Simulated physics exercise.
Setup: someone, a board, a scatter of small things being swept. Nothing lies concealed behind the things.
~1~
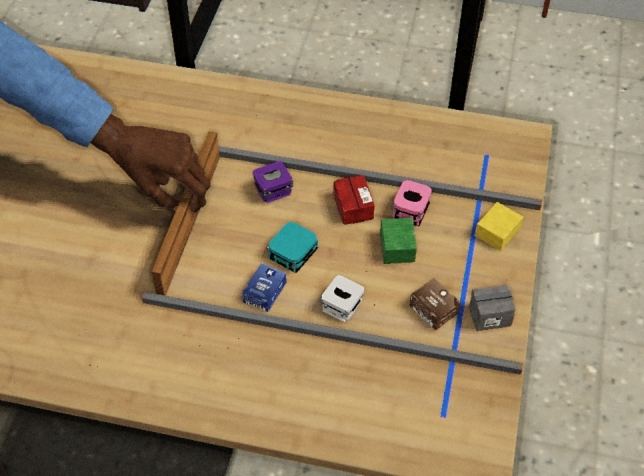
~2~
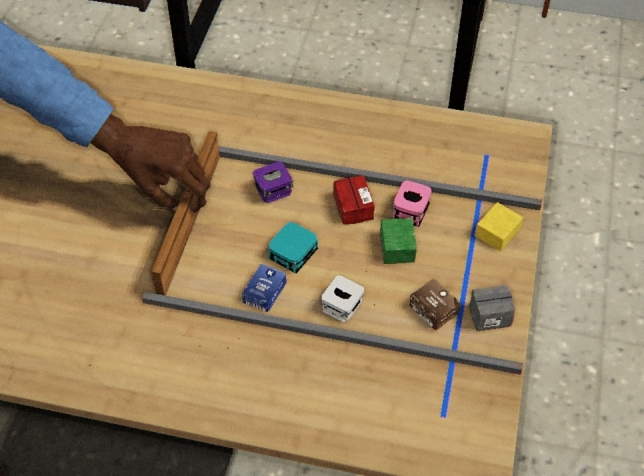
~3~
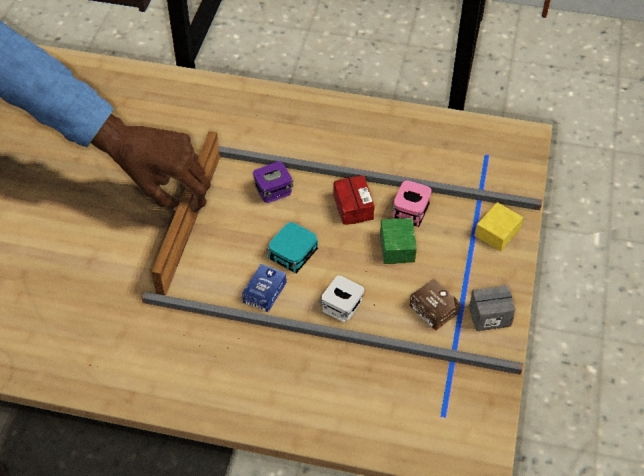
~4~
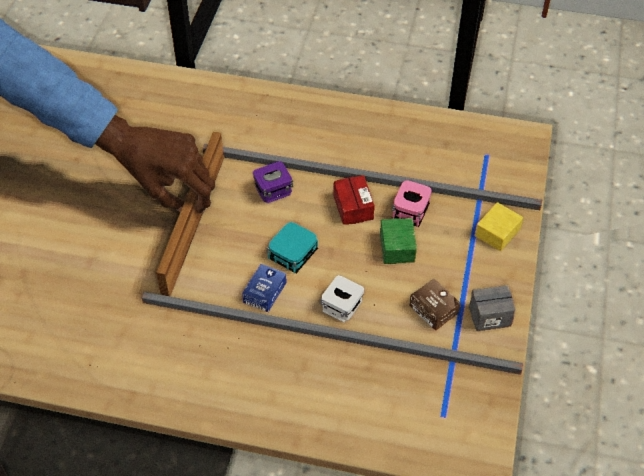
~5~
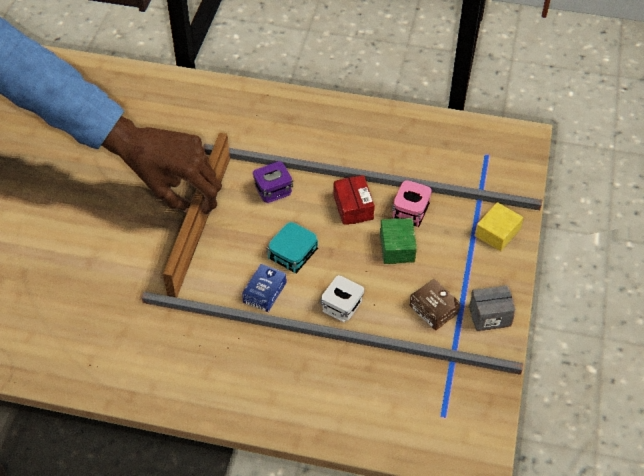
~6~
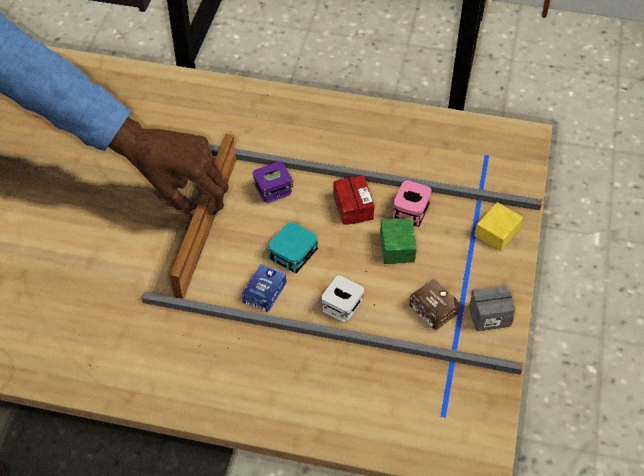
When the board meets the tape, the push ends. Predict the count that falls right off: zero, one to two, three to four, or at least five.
Three to four tumble.
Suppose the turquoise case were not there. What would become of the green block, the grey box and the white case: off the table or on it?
Green block: Still there; grey box: Over the edge; white case: Still there.
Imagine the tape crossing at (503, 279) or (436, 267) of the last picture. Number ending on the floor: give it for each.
Tallies: 7, 2.
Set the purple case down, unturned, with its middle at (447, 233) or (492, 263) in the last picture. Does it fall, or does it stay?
Results in order - still up; still up.
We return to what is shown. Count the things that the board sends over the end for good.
That makes a total of 4.
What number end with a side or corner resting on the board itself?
3 of them.
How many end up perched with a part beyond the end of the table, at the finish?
Things overhanging at the end: 2.
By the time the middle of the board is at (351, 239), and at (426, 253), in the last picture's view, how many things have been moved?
So far 7, and 10 at the second.
A little later, none off yet; grey box at rest near (492, 308); yellow block at rest near (499, 226); brown box at rest near (435, 305).
When it is over, the number that fall off is three or four; down, pink case, brown box, yellow block and grey box.
